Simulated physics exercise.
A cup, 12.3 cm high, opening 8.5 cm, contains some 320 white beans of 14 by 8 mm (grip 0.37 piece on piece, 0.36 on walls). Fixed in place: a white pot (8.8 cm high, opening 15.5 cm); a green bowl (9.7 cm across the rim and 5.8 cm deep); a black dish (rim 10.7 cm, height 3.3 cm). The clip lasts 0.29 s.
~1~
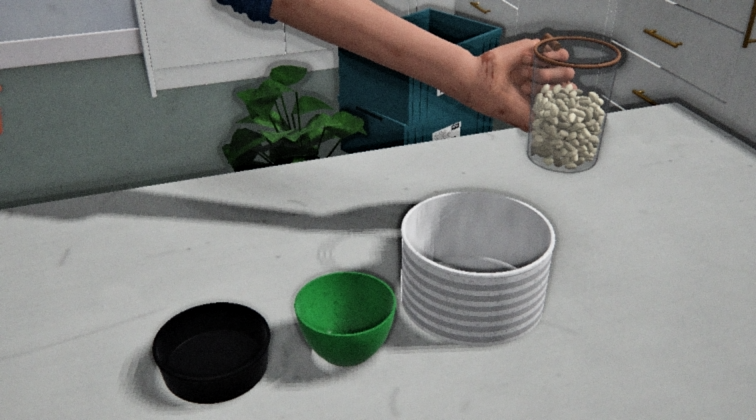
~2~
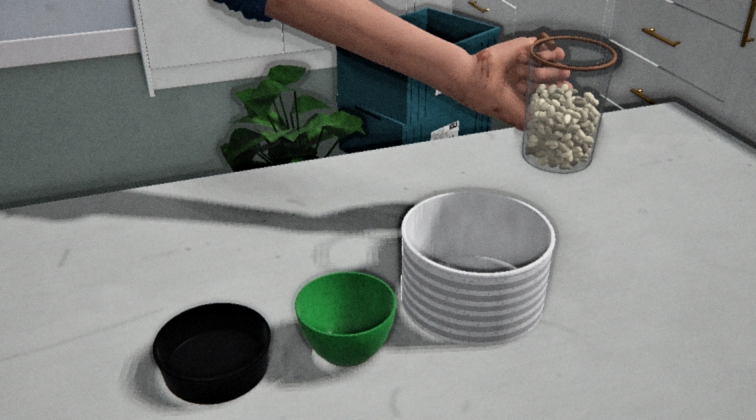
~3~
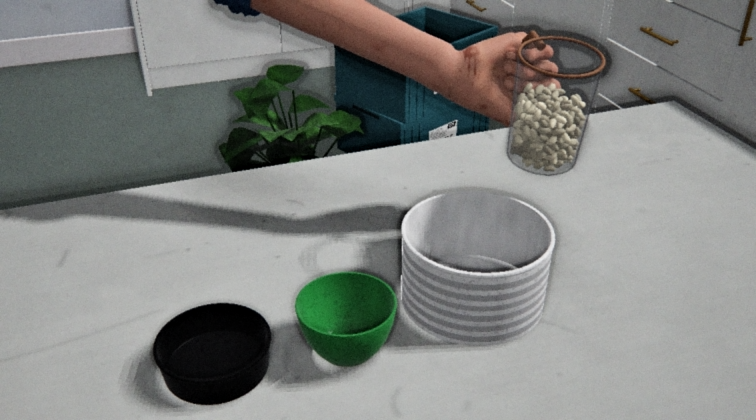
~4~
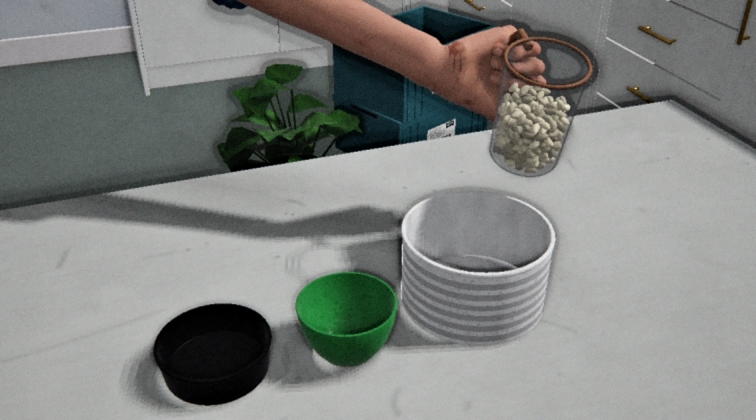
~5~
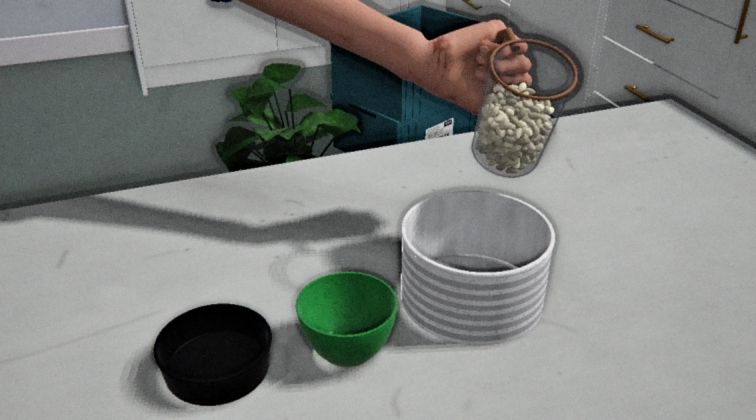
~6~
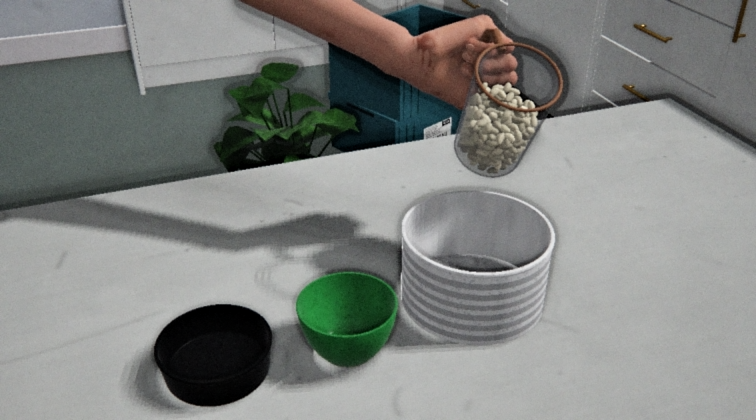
A clear cup of white beans, held by a hand above a pale counter, moved a little to the left while tilting forward, behind a white pot, a green bowl and a black dish.
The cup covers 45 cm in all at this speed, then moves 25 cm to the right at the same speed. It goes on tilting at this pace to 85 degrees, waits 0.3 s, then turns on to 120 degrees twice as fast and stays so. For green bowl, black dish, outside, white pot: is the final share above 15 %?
Green bowl under, black dish over, outside over, white pot under.
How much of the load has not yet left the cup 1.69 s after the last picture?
About 0 per cent.
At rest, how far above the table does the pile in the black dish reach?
Roughly 4.0 cm.
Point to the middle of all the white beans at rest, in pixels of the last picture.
Around (227, 376).
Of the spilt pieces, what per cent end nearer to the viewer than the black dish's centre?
Roughly 90 per cent.
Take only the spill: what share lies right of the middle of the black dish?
About 50 per cent.
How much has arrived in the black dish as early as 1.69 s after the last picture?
Some 55 per cent.
Then, 0.65 s after the last picture, tilt 85 degrees; cup 100 %; middle of all pieces near (303, 149).
Then, 1.19 s after the last picture, tilt 120 degrees; black dish 5 %, cup 80 %, in the air 15 %; middle of all pieces near (145, 218).
Then, 1.69 s after the last picture, tilt 120 degrees; green bowl 5 %, outside 40 %, black dish 55 %; middle of all pieces near (226, 384).
Then, 2.17 s after the last picture, tilt 120 degrees; green bowl 5 %, outside 40 %, black dish 55 %; middle of all pieces near (230, 386).
In the end, white pot 0 %, green bowl 5 %, outside 40 %, black dish 55 %, cup 0 %.
